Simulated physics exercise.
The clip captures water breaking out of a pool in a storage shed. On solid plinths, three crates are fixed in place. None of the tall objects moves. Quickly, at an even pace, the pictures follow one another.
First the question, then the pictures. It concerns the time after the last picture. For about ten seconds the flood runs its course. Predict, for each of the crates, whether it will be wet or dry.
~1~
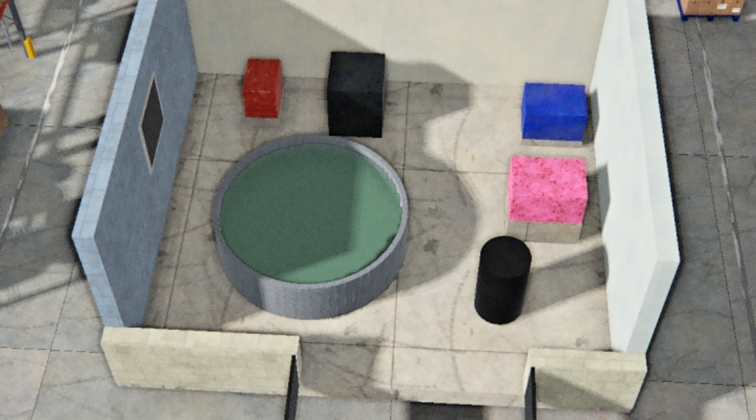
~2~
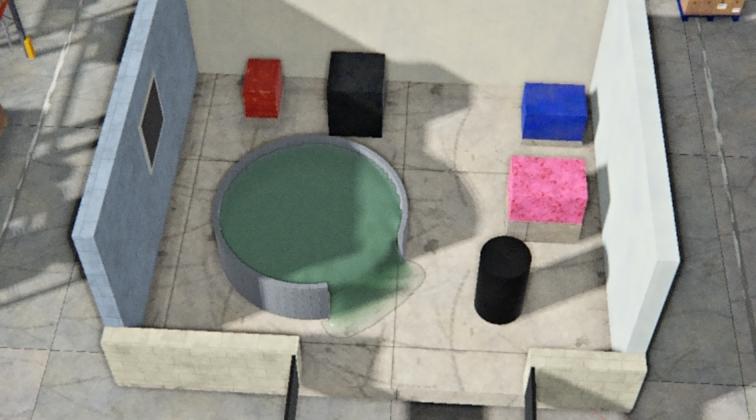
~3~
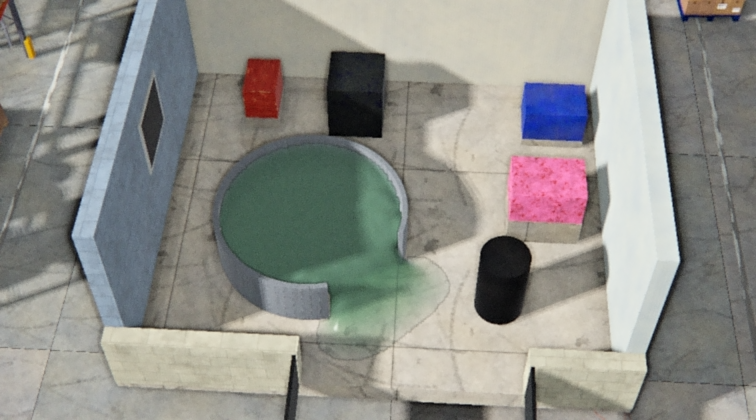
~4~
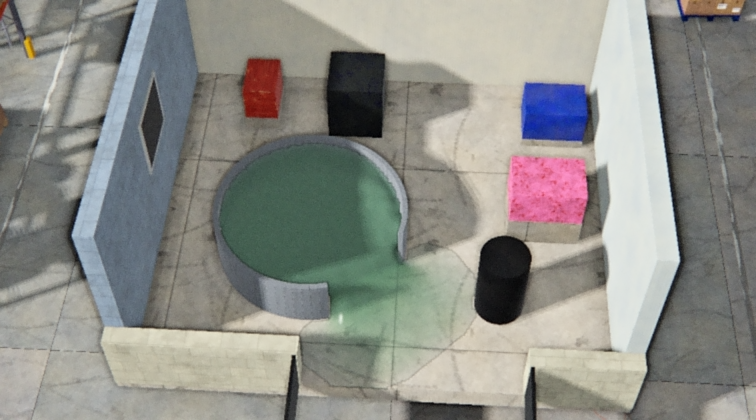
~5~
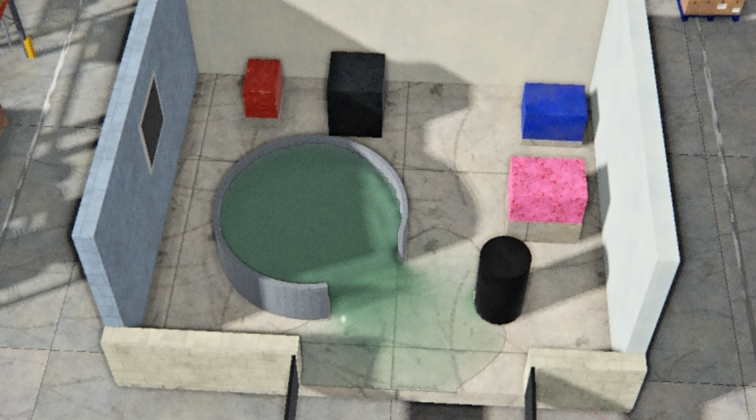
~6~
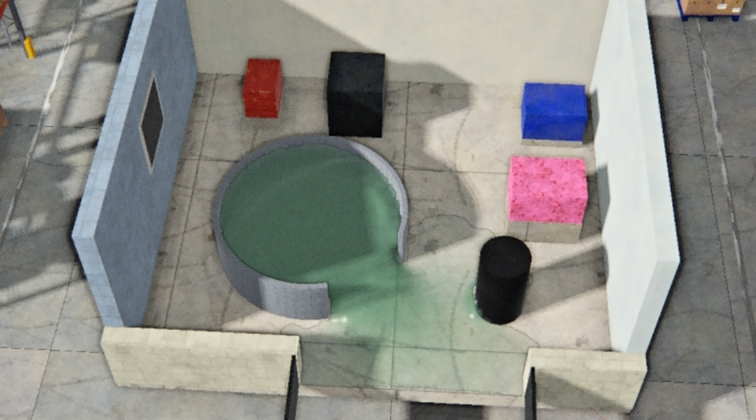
The blue crate will be spared. The pink crate will be spared. The red crate will be spared.
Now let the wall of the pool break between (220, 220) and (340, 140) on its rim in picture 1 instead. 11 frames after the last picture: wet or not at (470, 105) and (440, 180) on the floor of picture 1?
The first spot is submerged, the second submerged.
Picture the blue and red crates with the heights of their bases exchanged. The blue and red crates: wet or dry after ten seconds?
One by one: The blue crate is not reached; the red crate is not reached.
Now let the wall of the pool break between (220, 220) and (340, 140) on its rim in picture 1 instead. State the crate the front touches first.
Answer: The one in red.
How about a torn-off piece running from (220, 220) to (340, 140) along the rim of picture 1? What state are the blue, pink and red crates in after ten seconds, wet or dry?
Result: Blue crate is swamped; pink crate is not reached; red crate is swamped.
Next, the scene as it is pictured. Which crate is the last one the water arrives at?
That one's the one in red.
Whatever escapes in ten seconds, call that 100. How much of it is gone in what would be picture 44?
Close to 80 out of every hundred.
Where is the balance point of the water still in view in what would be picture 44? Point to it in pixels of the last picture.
(393, 242).
A moment on, water covers 25 % of the floor; the blue crate not reached, the pink crate water round its plinth, the red crate not reached.
Next, water covers 30 % of the floor; the blue crate not reached, the pink crate water round its plinth, the red crate not reached.
Then, water covers 40 % of the floor; the blue crate water round its plinth, the pink crate water round its plinth, the red crate not reached.
Later, water covers 60 % of the floor; the blue crate water round its plinth, the pink crate water round its plinth, the red crate not reached.
In the end, water covers 75 % of the floor; the blue crate stayed above the water, the pink crate stayed above the water, the red crate stayed above the water.
